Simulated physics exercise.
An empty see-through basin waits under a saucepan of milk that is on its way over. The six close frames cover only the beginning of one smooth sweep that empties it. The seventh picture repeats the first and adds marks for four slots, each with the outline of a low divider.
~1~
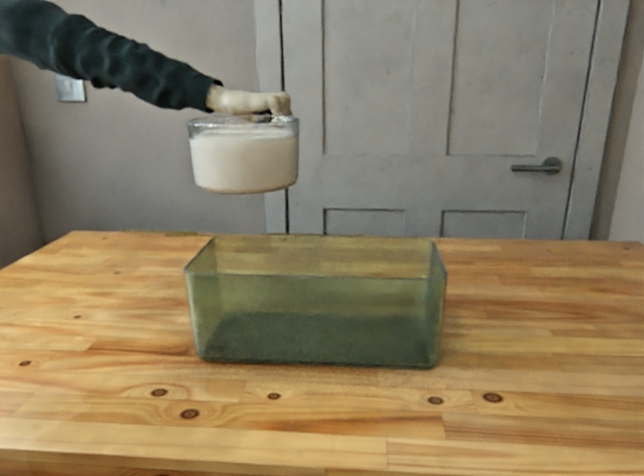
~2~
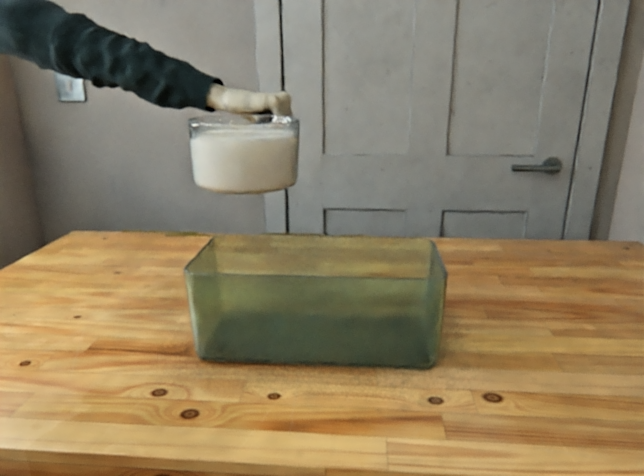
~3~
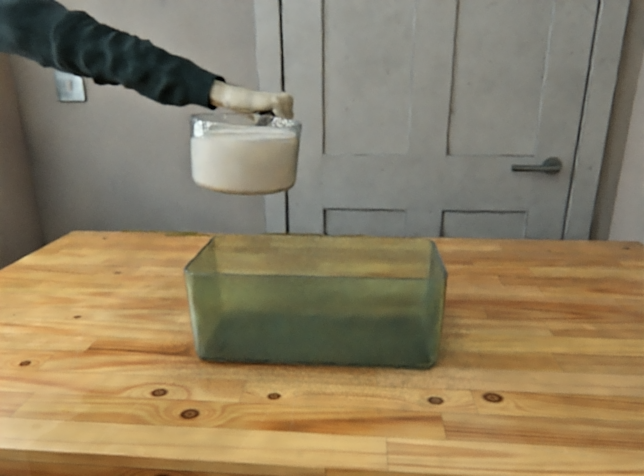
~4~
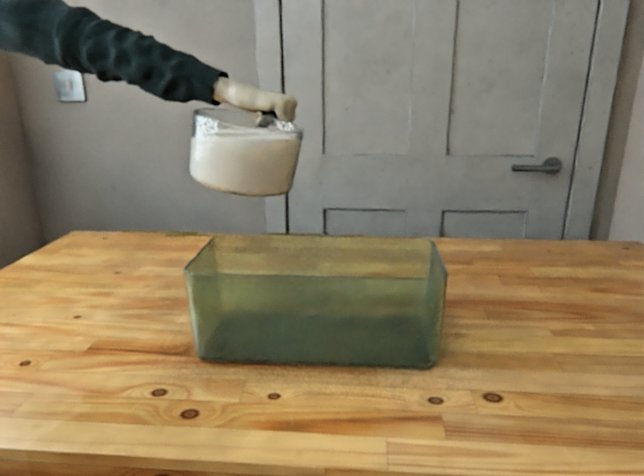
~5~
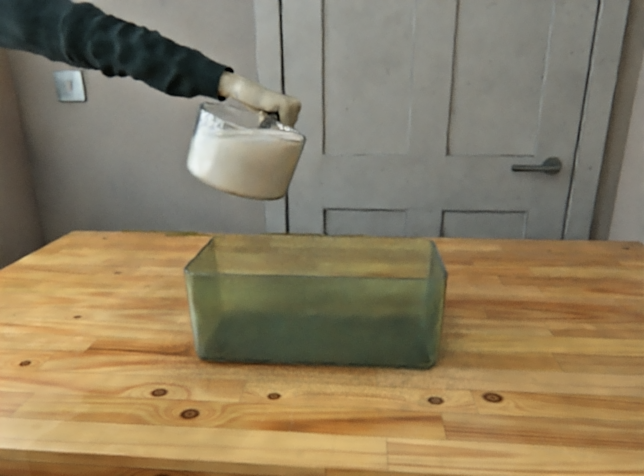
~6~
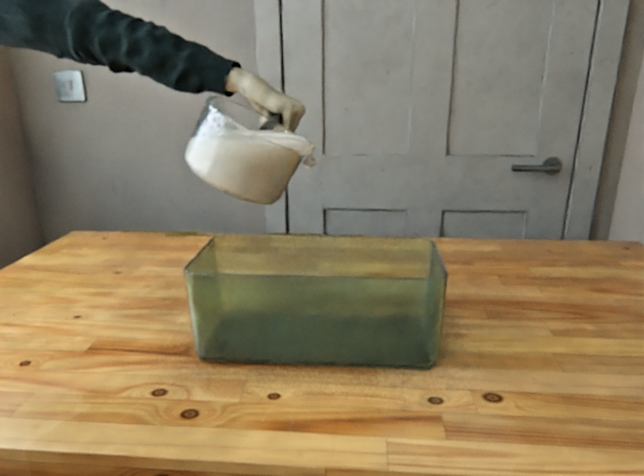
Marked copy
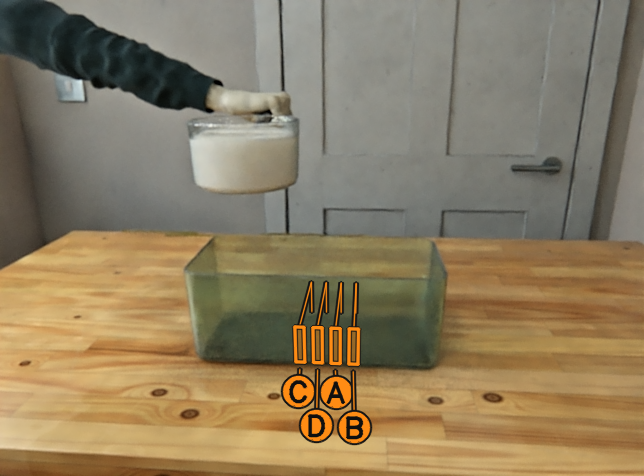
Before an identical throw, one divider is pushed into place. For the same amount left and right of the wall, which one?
The best slot is B.
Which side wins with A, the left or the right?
The right one.
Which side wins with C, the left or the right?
More ends on the right.
On the marked copy, A at (335, 370); B at (353, 371); C at (299, 369); D at (317, 369).
With A, about 28 % ends left of the wall and 72 % right of it.
With B, about 48 % ends left of the wall and 51 % right of it.
With C, about 3 % ends left of the wall and 96 % right of it.
With D, about 10 % ends left of the wall and 90 % right of it.
